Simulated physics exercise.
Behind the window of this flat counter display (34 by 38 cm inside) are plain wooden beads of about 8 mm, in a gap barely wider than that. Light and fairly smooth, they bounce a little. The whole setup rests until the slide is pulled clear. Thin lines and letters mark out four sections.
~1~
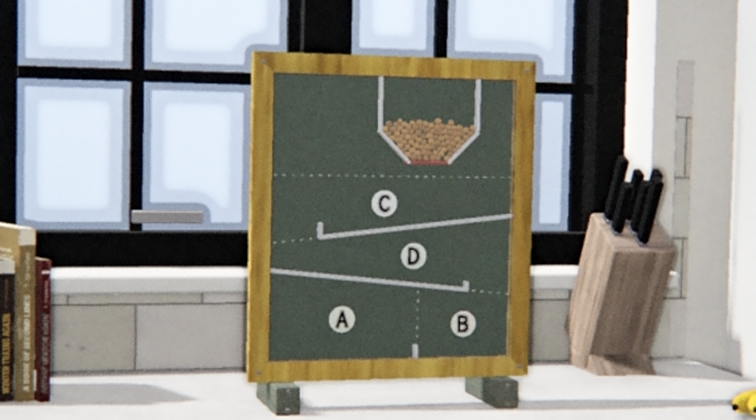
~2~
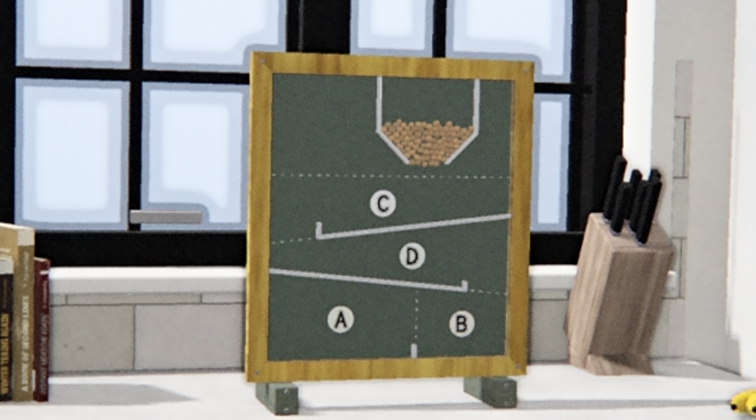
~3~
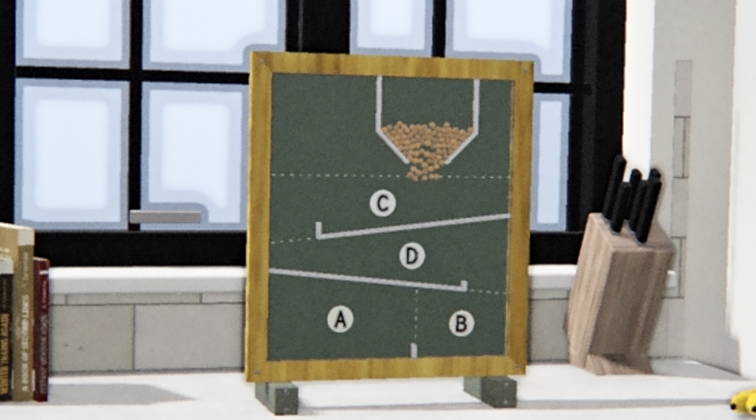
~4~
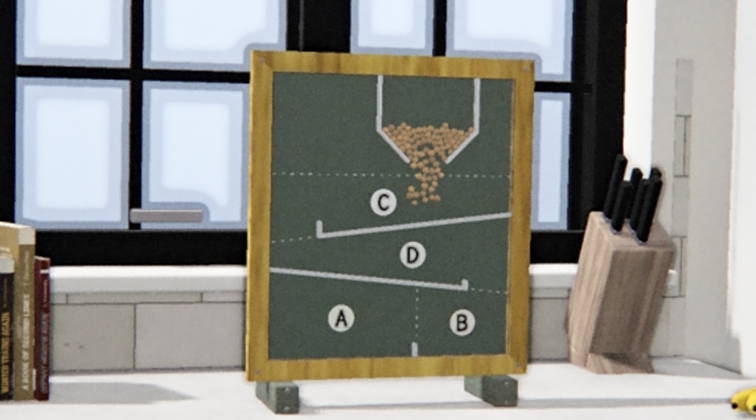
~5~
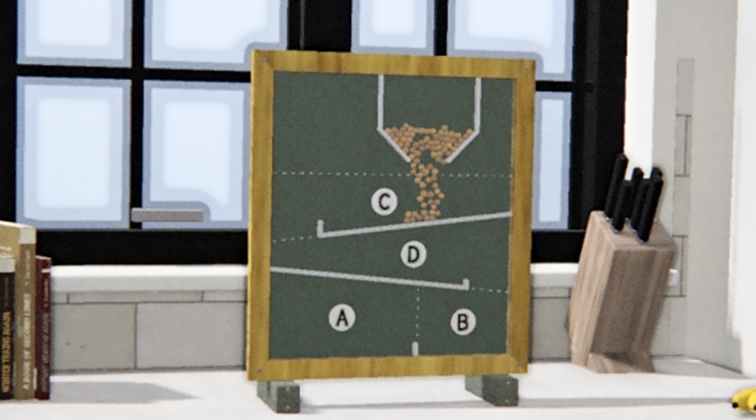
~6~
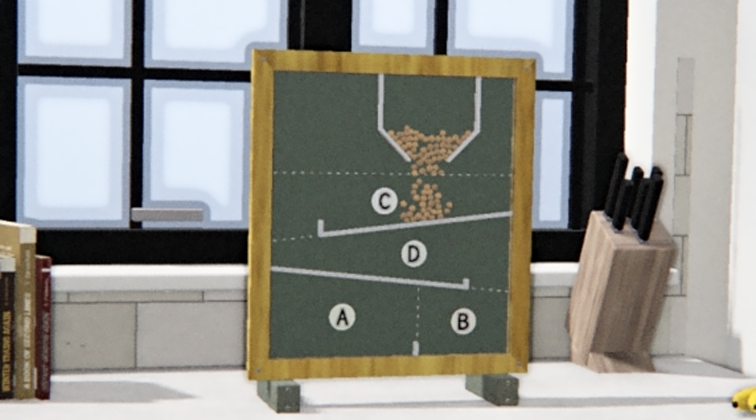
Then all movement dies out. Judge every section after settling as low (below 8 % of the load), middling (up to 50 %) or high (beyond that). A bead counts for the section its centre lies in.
Judged at rest: A low; B low; C high; D low.
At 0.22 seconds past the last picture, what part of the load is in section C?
It comes to close to 100 percent.
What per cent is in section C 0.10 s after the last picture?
The share there is close to 80 per cent.
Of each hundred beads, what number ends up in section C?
Roughly 100 %.
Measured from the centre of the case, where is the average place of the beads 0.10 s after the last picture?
4 cm right, 3 cm above.
Then, 0.10 s later than the last picture, the beads' middle is 4 cm right of and 3 cm above the centre; C 80 %.
Then, 0.22 s later than the last picture, the beads' middle is 3 cm right of and 1 cm above the centre; C 100 %.
Then, 0.45 s later than the last picture, the beads' middle is 2 cm right of and level with the centre; C 100 %.
At rest 1.4 s after the last picture, A 0 %, B 0 %, C 100 %, D 0 %.
